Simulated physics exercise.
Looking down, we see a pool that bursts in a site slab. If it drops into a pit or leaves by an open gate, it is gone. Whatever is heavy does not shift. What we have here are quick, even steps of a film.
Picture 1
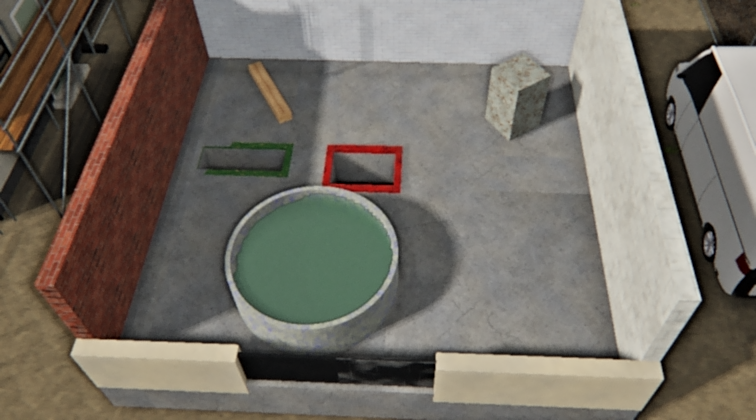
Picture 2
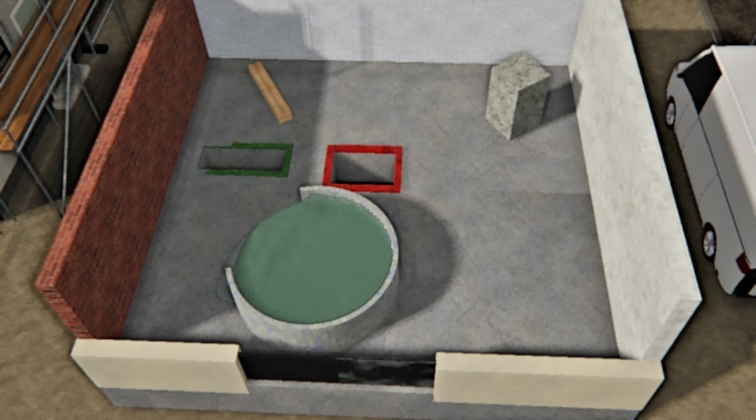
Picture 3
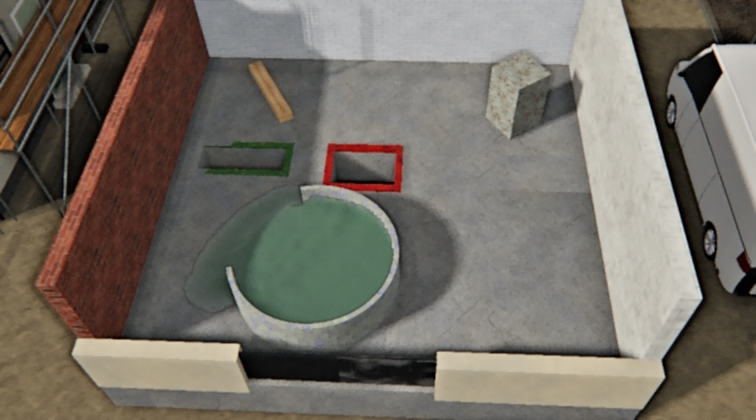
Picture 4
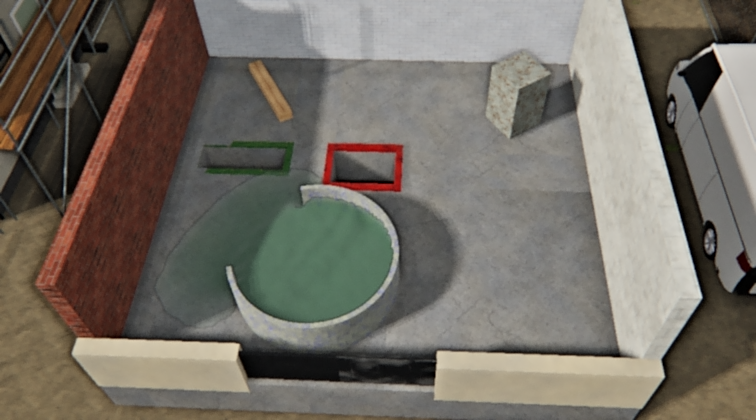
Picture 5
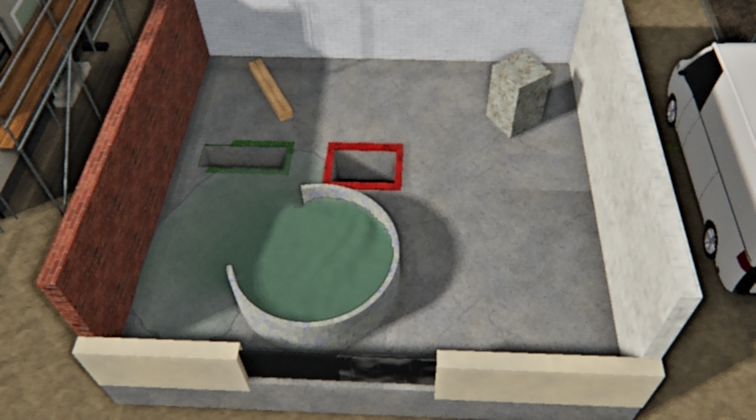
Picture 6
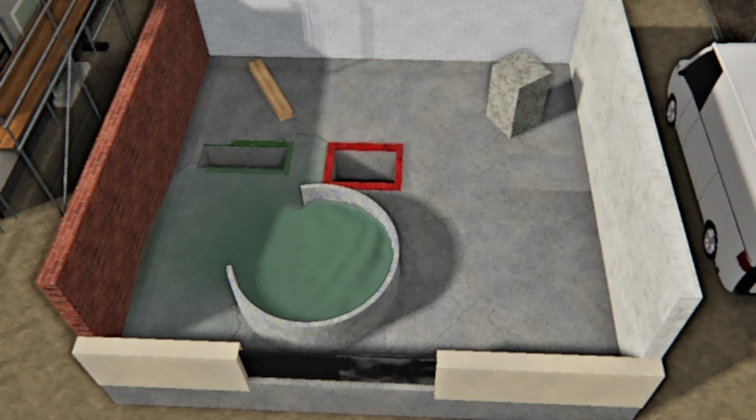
The clip opens on a round tank of still green water on a walled grey slab, near green-edged and red-edged openings. A section of the tank's left side disappears, leaving a gap. Water pours out leftward, fanning across the floor in a thin sheet toward the red brick wall.
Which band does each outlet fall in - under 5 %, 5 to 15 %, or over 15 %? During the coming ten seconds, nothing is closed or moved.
In the end the gate is going to swallow a share short of five per cent; the red pit is going to swallow a share short of five per cent; the green pit is going to swallow a share past fifteen per cent.
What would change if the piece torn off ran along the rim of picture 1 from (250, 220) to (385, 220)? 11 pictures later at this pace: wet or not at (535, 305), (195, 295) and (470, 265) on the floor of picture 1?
Listed in order, they come out without a puddle, without a puddle and without a puddle.
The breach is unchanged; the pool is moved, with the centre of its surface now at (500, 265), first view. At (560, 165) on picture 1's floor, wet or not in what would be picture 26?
Answer: Clear.
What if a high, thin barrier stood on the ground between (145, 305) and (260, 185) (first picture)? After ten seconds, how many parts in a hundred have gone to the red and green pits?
Percent shares - red: 10; green: 15.
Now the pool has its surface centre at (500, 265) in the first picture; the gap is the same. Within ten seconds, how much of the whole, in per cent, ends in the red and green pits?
So red takes 15 % and green takes 25 %.
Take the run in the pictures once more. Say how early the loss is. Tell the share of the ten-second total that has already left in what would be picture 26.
Share gone: About 55 %.
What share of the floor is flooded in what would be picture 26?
I reckon 35 per cent or so.
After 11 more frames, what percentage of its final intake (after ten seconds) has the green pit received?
About 30 per cent.
A moment on, water covers 25 % of the floor; the gate 0 %, the red pit 0 %, the green pit 6 %.
Next, water covers 30 % of the floor; the gate 0 %, the red pit 0 %, the green pit 16 %.
Then, water covers 35 % of the floor; the gate 0 %, the red pit 0 %, the green pit 29 %.
Later, water covers 60 % of the floor; the gate 0 %, the red pit 0 %, the green pit 43 %.
In the end, water covers 70 % of the floor; the gate 0 %, the red pit 0 %, the green pit 55 %.
